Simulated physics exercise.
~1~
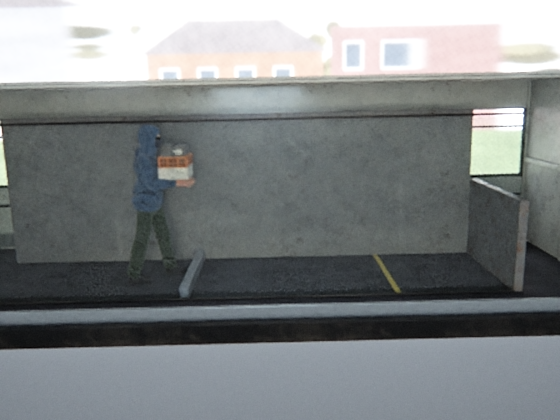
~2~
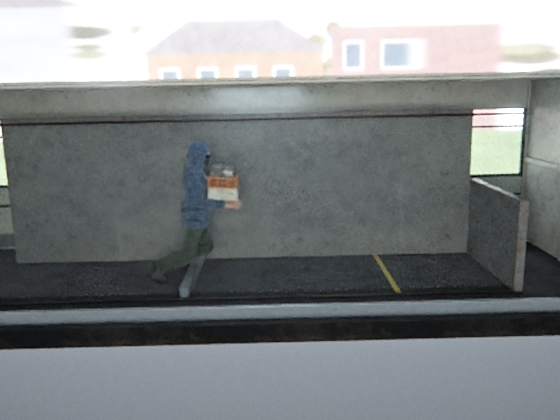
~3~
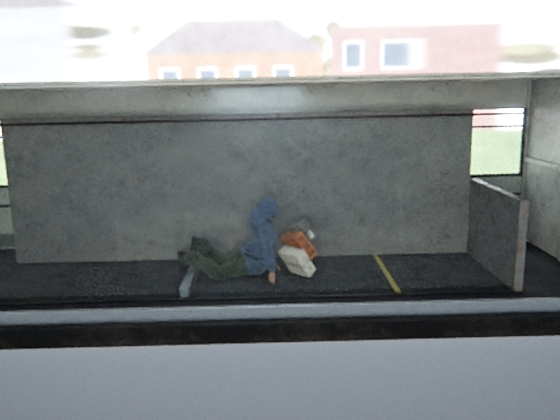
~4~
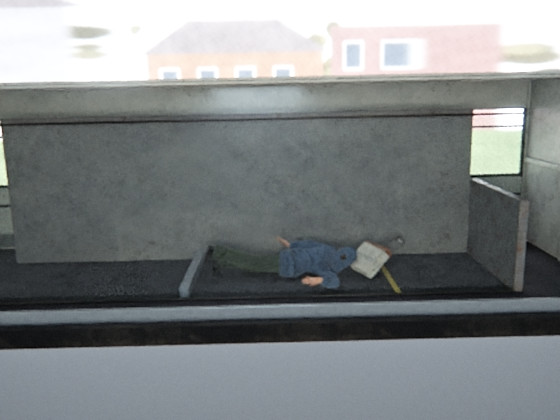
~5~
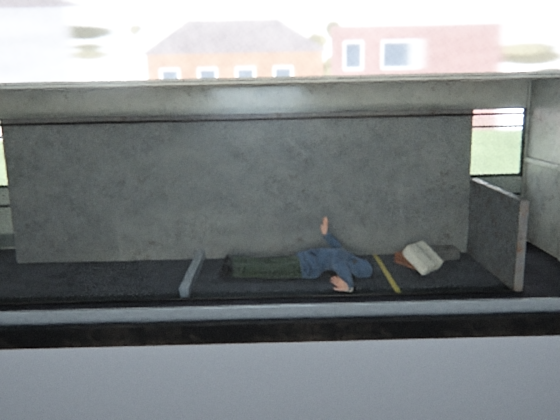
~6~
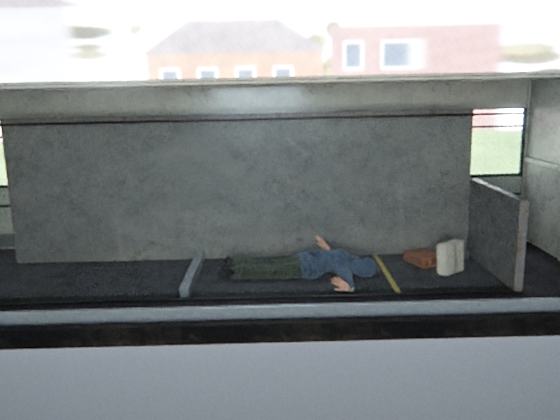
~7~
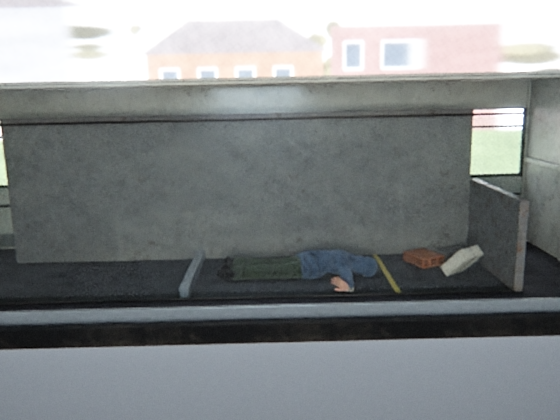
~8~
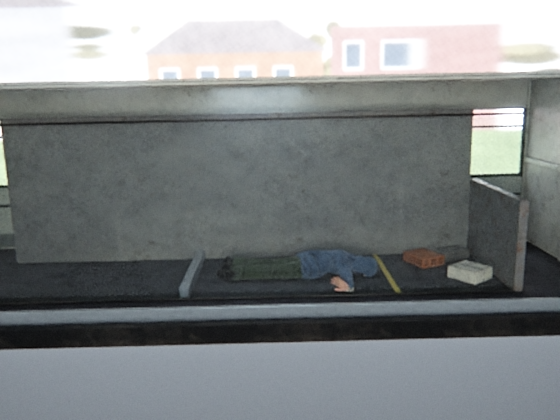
At the start, a figure in a blue hooded top and dark trousers walks right along a dark floor before a grey wall, carrying a stack of orange and pale boxes. At a low rail, the figure pitches forward, legs trailing over it, and the load drops ahead. The figure sprawls flat while the boxes tumble right across a yellow line. One arm lifts briefly, then sinks as the orange and white boxes separate. The white box tips over and settles. Finally, the figure lies still, head short of the line, with both boxes resting beyond it.
